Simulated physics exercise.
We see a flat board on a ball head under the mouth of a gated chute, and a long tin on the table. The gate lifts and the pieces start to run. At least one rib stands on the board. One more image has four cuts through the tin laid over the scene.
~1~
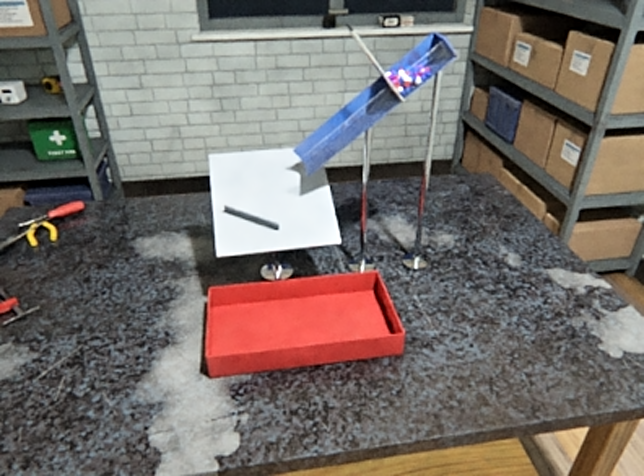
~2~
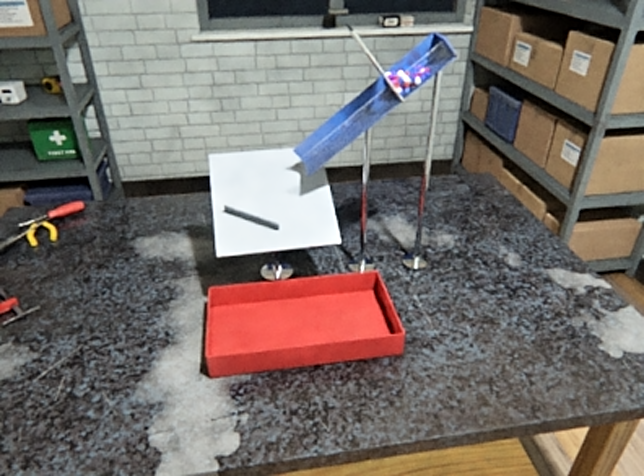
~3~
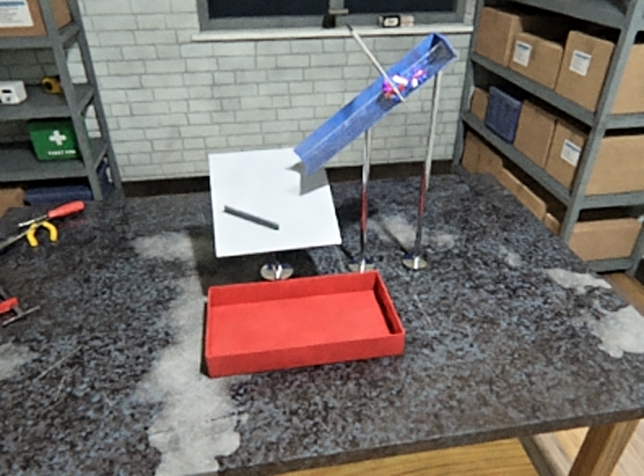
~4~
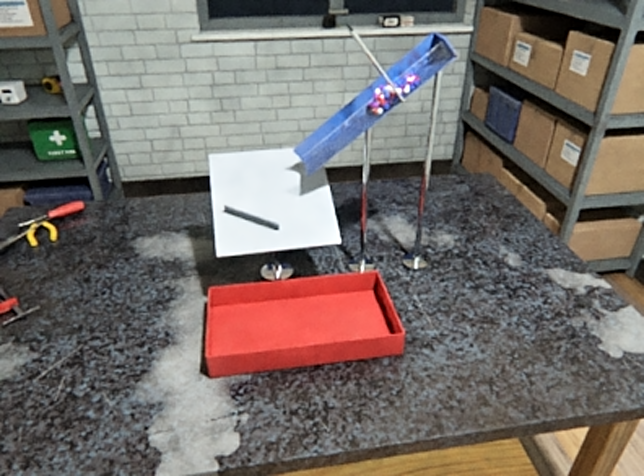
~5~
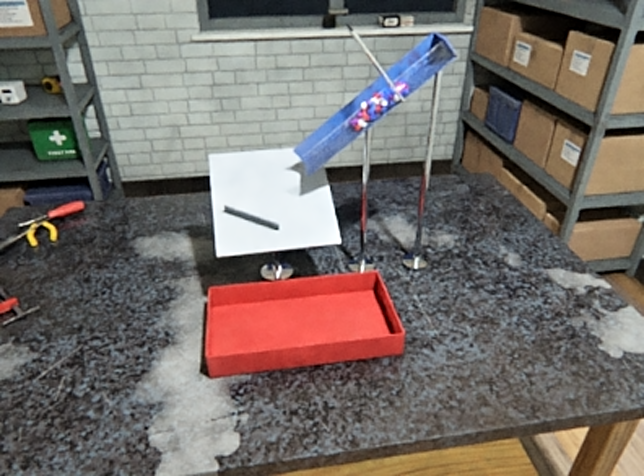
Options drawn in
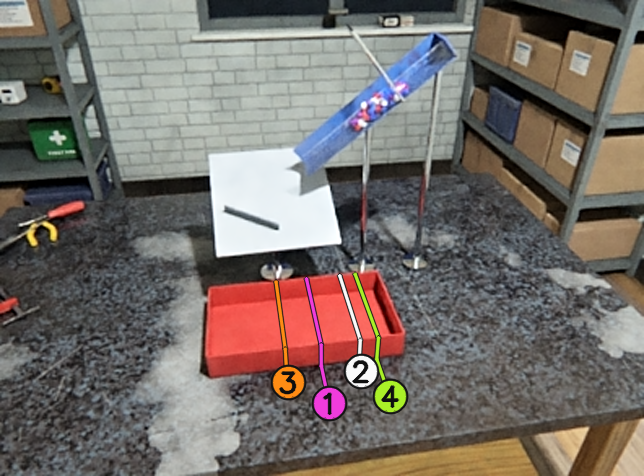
Colorful beads slide down a sloping blue chute above a tilted white board and red tray.
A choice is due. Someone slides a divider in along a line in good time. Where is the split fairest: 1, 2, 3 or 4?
1 is best.
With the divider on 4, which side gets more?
More lands on the left.
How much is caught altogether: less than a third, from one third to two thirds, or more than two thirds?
About that: More than two thirds.
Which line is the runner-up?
That is line 3.
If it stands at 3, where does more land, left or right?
More lands on the right.
On the marked copy, line 1 crosses the front rim at (321, 343); line 2 crosses the front rim at (360, 339); line 3 crosses the front rim at (285, 348); line 4 crosses the front rim at (378, 337).
With 1, of what is caught, about a third on the left of the divider, about two thirds on the right.
With 2, of what is caught, all on the left of the divider, none on the right.
With 3, of what is caught, a small part on the left of the divider, most on the right.
With 4, of what is caught, all on the left of the divider, none on the right.
